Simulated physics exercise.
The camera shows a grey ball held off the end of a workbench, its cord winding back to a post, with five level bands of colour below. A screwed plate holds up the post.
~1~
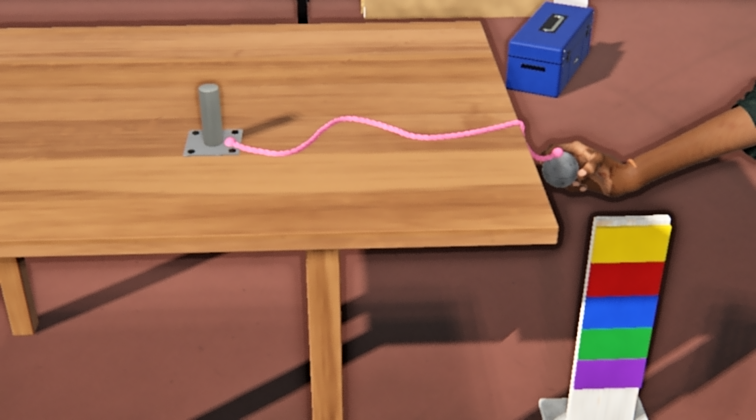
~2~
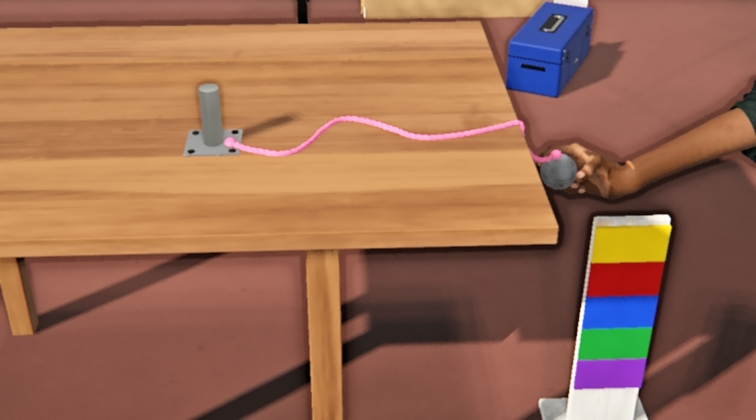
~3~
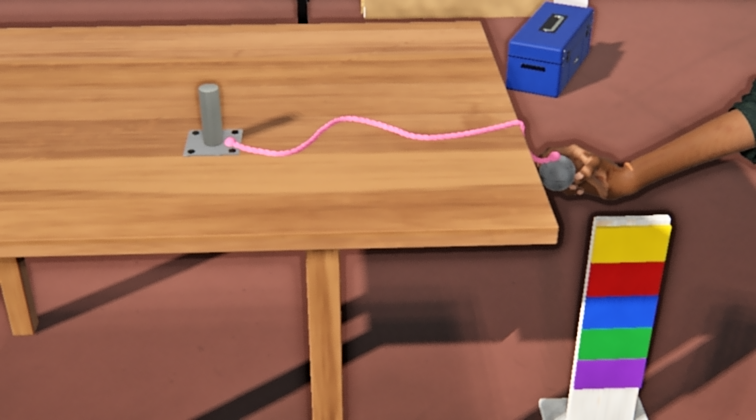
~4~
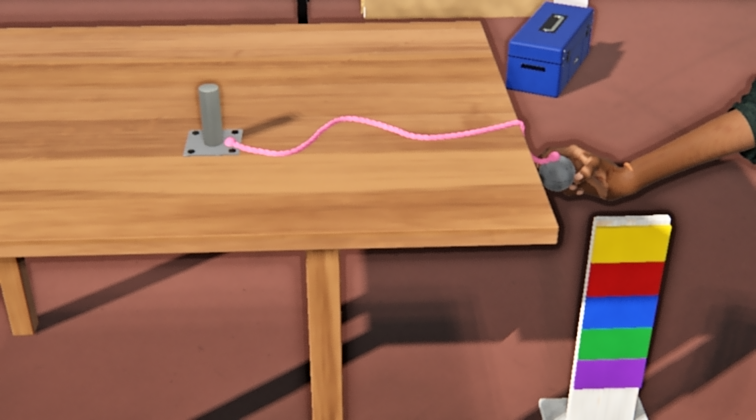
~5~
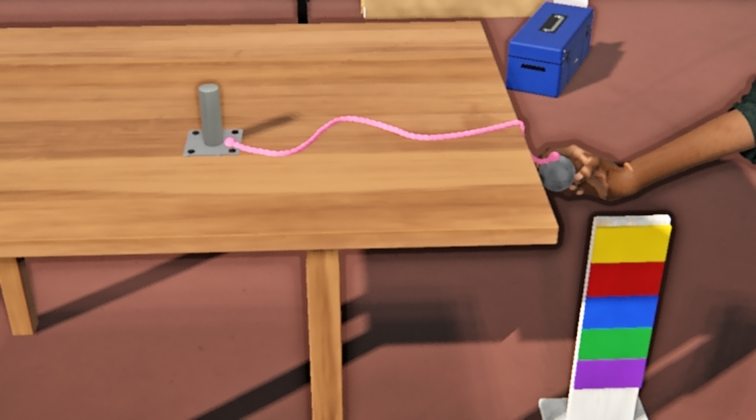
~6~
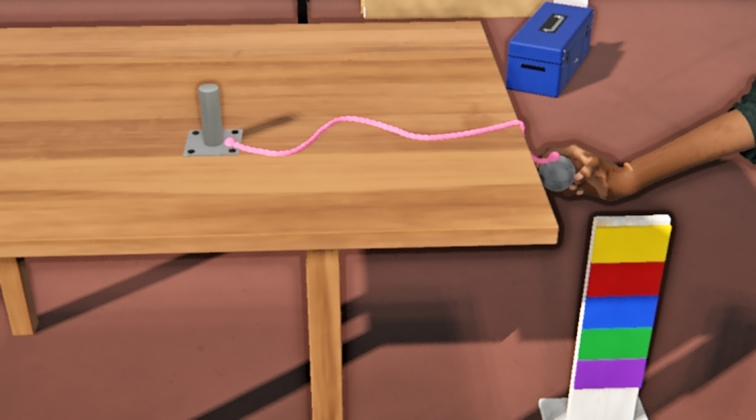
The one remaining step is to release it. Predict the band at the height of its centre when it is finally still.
The yellow band, level with its centre.
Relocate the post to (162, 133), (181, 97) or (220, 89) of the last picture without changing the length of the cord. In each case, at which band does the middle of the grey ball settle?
Going case by case, it's no band, higher than all five and finally yellow.
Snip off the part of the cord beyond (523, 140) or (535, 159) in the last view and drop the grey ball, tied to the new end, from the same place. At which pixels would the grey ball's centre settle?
In order, about (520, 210) and about (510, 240).
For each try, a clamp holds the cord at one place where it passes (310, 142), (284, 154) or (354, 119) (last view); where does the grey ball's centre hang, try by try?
It comes to rest around (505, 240), (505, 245) and (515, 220) respectively.
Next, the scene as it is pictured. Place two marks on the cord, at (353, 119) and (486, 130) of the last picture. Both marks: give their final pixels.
They finish close to (398, 130) and close to (519, 146).
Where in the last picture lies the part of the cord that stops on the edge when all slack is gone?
(466, 134).
A little later, ball near (509, 245); level with yellow.
Next, ball near (528, 249); level with yellow.
When it is over, ball near (506, 252); level with yellow. At yellow.
